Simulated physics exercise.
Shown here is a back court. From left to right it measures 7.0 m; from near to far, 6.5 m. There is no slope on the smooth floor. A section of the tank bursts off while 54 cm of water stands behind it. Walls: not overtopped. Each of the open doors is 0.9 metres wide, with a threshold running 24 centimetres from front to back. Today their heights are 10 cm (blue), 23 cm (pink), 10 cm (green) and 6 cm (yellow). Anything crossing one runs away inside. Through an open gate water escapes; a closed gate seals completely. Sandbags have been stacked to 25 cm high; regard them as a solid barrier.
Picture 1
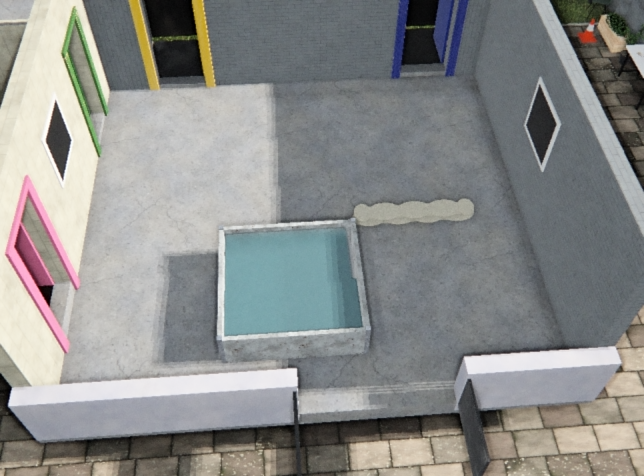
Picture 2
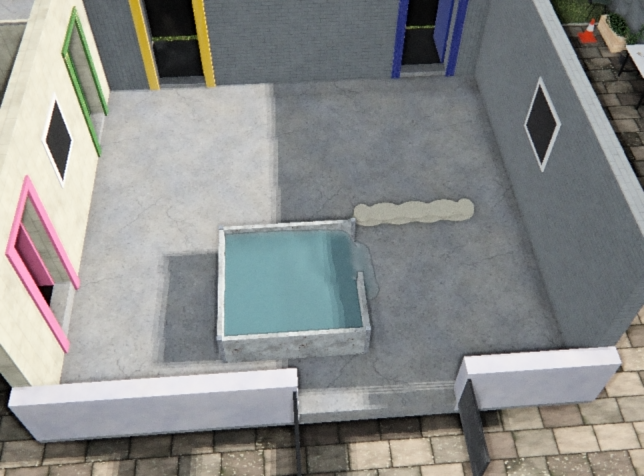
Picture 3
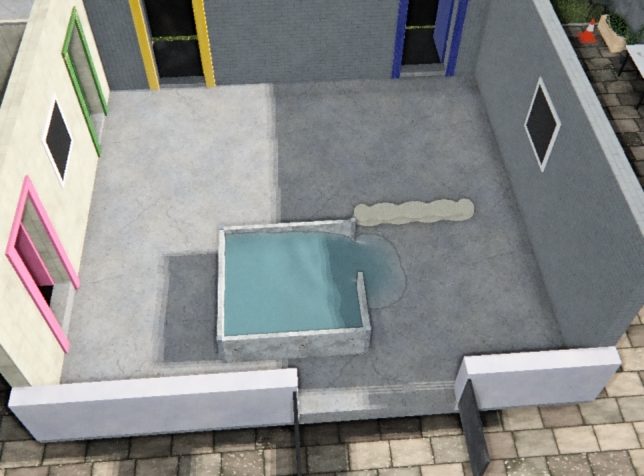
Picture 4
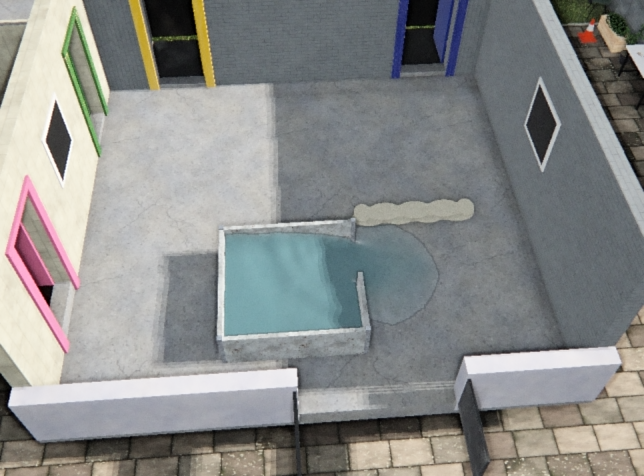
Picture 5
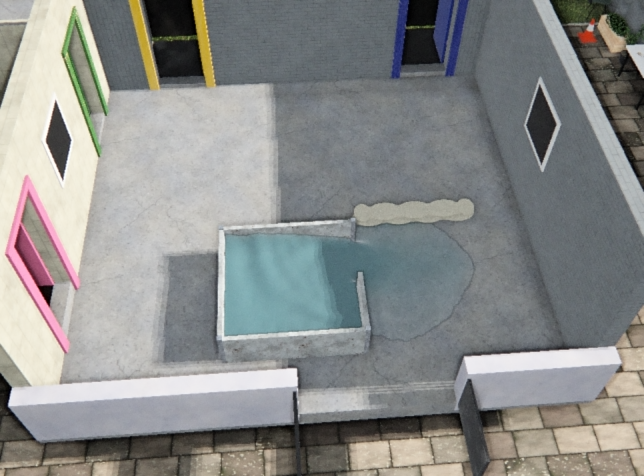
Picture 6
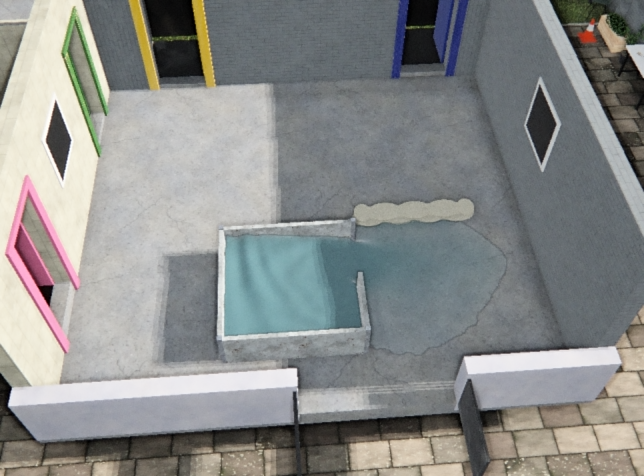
Water poured out through a gap in the right side of a square tank in a walled courtyard, then fanned out across the gray floor, spreading rightward and toward the front alongside a low sandbag row.
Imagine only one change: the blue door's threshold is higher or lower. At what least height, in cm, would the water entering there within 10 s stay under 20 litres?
At about 6 cm.
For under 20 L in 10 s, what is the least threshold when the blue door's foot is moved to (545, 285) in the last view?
It needs roughly 18 cm.
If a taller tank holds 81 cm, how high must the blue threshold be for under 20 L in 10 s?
Roughly 11.0 centimetres.
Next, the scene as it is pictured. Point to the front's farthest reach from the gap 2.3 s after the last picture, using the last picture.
Pixel close to (469, 80).
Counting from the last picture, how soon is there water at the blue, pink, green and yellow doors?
Door blue: 2.6 seconds; door pink: 6.0 seconds; door green: 9.0 seconds; door yellow: 6.5 seconds.
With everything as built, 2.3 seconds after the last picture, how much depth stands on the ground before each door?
Centimetres: Blue = 0, pink = 0, green = 0, yellow = 0.
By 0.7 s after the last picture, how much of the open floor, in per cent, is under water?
Wet share: Around 15 %.
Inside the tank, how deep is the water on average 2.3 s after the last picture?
Mean depth: Approx. 26 cm.
Then, 0.7 s after the last picture water covers 15 % of the floor, deepest (28 cm) near (364, 261); it has not reached the blue door.
Then, 2.3 s after the last picture water covers 25 % of the floor, deepest (29 cm) near (553, 379); it has not reached the blue door.
Then, 9.3 s after the last picture water covers 75 % of the floor, deepest (10 cm) near (562, 366); 5 cm at the blue door, 0 litres in over its 10 cm threshold.
At the blue door as built, the water peaked near 10 cm, 3.3 s after the last picture.
Run again over the same 10 s with other heights there, 40 litres in over 5 cm, 11 litres over 7 cm. The limit of 20 litres is kept from about 6 cm up.
